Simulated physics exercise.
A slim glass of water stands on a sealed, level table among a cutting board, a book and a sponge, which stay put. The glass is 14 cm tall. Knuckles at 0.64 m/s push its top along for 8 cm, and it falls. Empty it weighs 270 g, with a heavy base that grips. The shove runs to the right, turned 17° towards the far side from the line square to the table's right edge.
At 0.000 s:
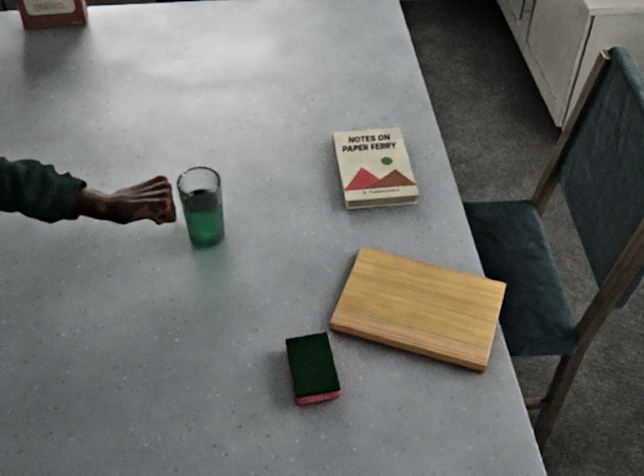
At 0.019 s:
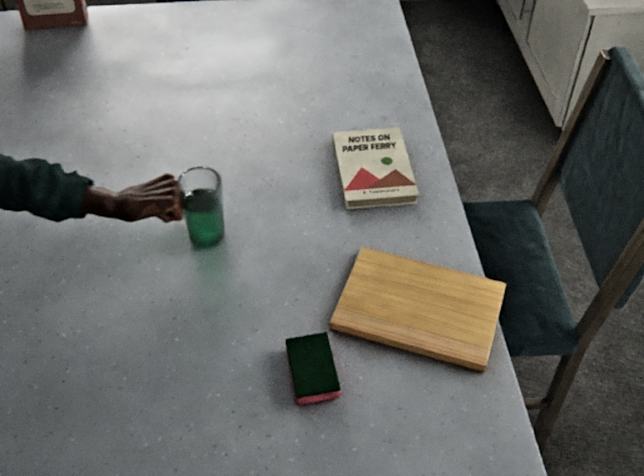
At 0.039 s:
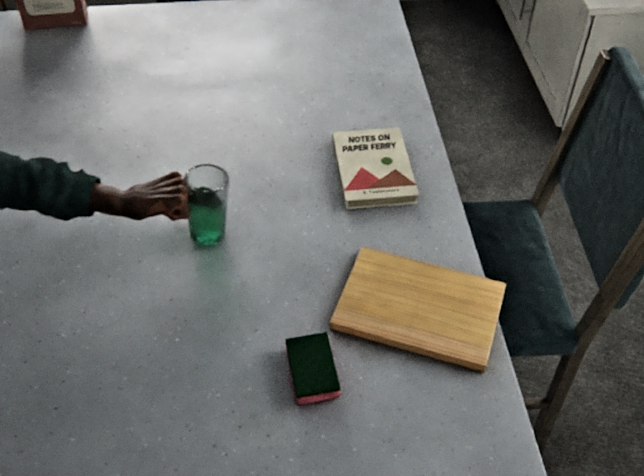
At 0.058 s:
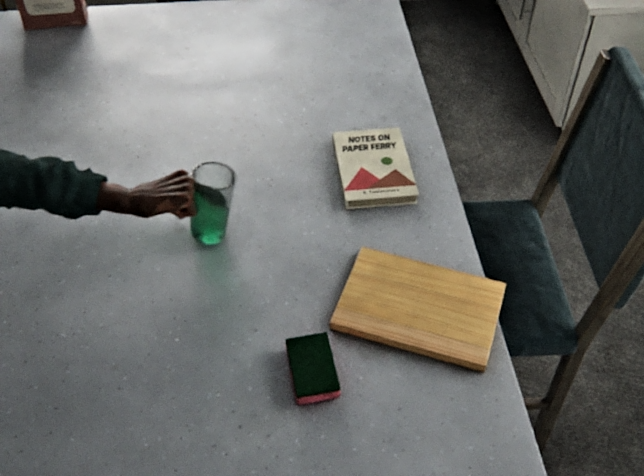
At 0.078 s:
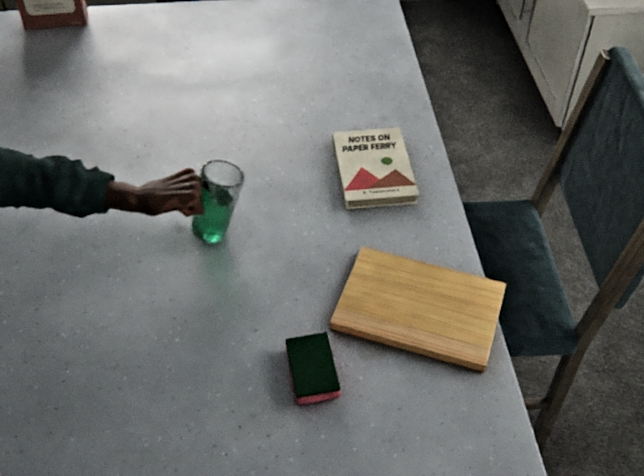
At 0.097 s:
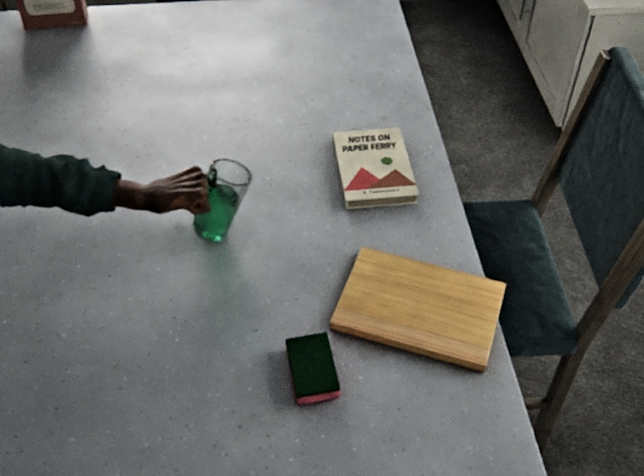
A hand in a dark green sleeve pushing the top of a glass of green liquid, tilting it rightward on a grey table.
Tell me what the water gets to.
Cutting board: Ends up wet; book: Gets wet; sponge: Stays dry.
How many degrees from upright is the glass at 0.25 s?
It is at some 78°.
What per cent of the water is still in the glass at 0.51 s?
Some 32 per cent.
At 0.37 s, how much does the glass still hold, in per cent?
Near 58 in a hundred.
Then, 0.25 s in, the tilt is 79° and 100 per cent is in the glass, 0 has run off the table; wet so far, nothing.
Then, 0.37 s in, the tilt is 88° and 58 per cent is in the glass, 0 has run off the table; wet so far, book.
Then, 0.51 s in, the tilt is 88° and 31 per cent is in the glass, 0 has run off the table; wet so far, book.
Then, 0.75 s in, the tilt is 88° and 17 per cent is in the glass, 2 has run off the table; wet so far, cutting board, book.
Finally, 7 per cent is in the glass, 10 has run off the table; wet so far, cutting board, book.
